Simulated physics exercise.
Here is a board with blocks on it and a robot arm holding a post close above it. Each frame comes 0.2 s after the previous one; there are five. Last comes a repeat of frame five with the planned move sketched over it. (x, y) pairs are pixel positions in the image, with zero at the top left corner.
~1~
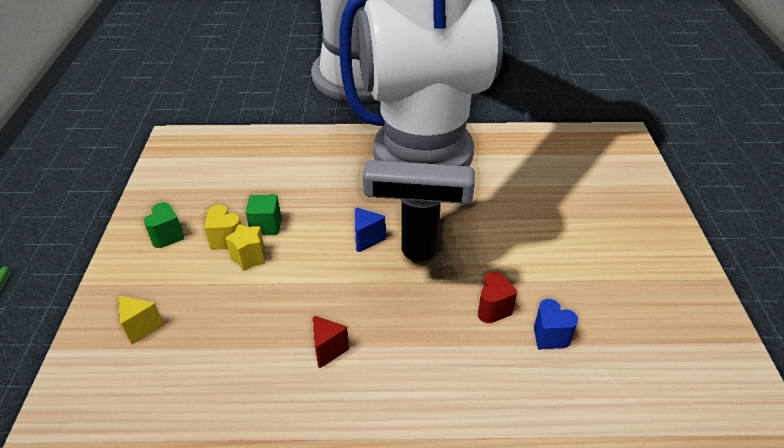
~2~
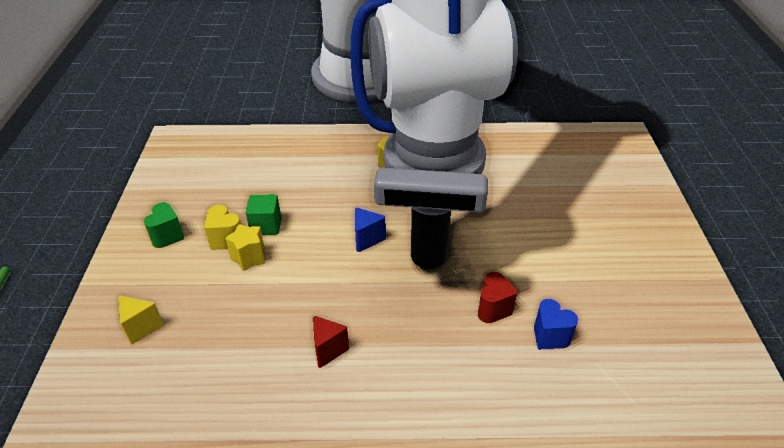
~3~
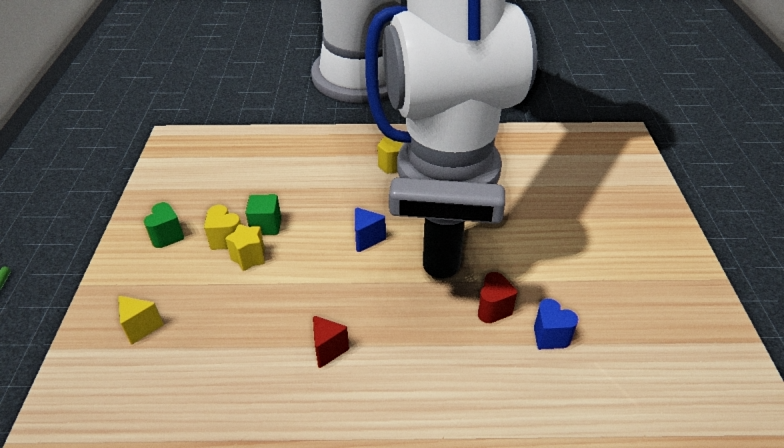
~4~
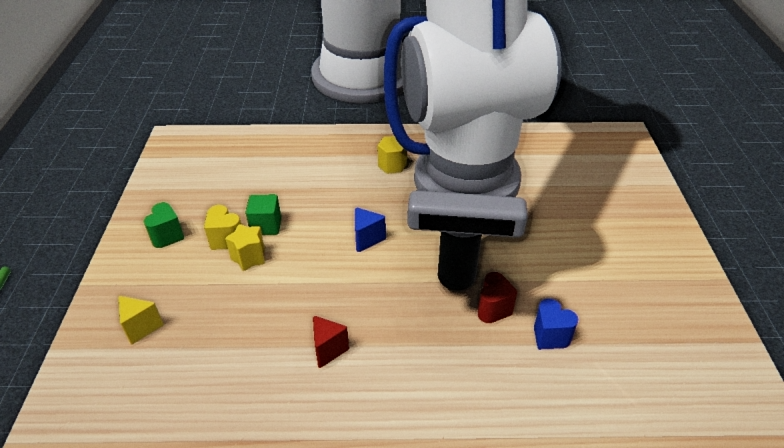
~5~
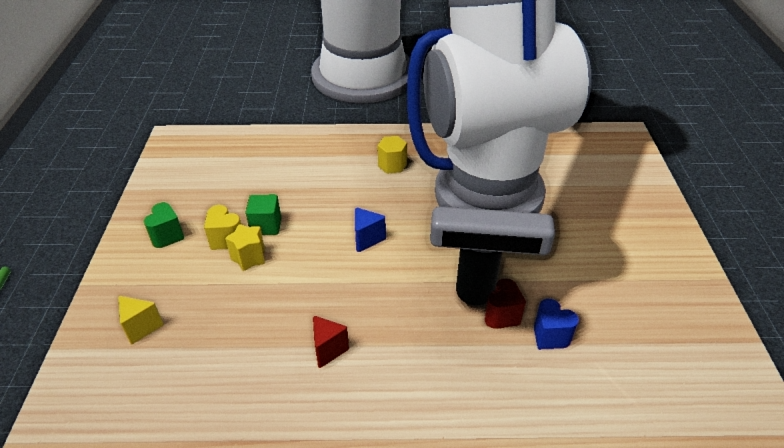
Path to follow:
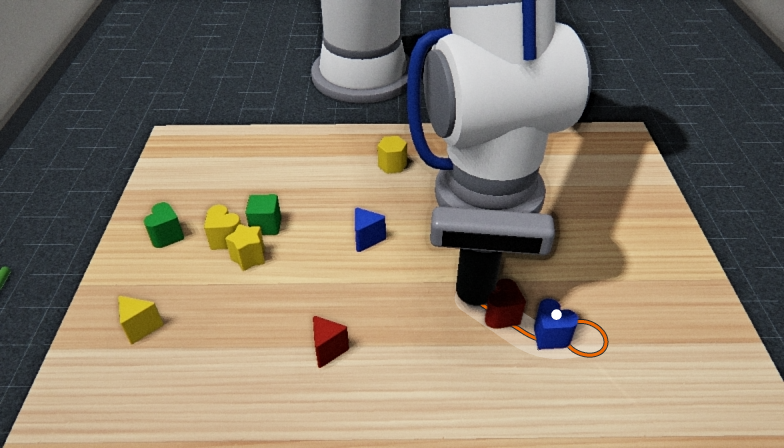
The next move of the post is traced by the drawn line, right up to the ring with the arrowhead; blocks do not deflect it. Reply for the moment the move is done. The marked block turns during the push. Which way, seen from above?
Counter-clockwise, from overhead.
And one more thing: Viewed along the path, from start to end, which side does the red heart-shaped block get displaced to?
Picture yourself facing from the start of the path to its end: The red heart-shaped block moves off to your right.
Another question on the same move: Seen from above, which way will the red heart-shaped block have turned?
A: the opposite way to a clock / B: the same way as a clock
Choice B: The same way as a clock.
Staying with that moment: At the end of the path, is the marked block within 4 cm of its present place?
No, I don't think so.
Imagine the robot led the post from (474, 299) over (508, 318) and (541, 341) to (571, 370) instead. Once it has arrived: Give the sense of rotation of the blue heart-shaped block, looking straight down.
Looking down, my answer is that the blue heart-shaped block rotates anticlockwise.
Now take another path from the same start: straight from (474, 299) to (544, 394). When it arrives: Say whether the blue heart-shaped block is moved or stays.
It will be nudged away from its spot.
The drawn path runs from (474, 299) by way of (507, 321) and (544, 341) to (585, 338); the dot is on the blue heart-shaped block.
On the path given first. One third of the way, post at (508, 314); red heart-shaped block at (542, 316); blue heart-shaped block at (574, 319).
Two thirds of the way, post at (547, 334); red heart-shaped block at (583, 338); blue heart-shaped block at (609, 324), turned 25° anticlockwise.
At the end, post at (587, 331); red heart-shaped block at (606, 345), turned 50° clockwise; blue heart-shaped block at (636, 325), turned 30° anticlockwise.
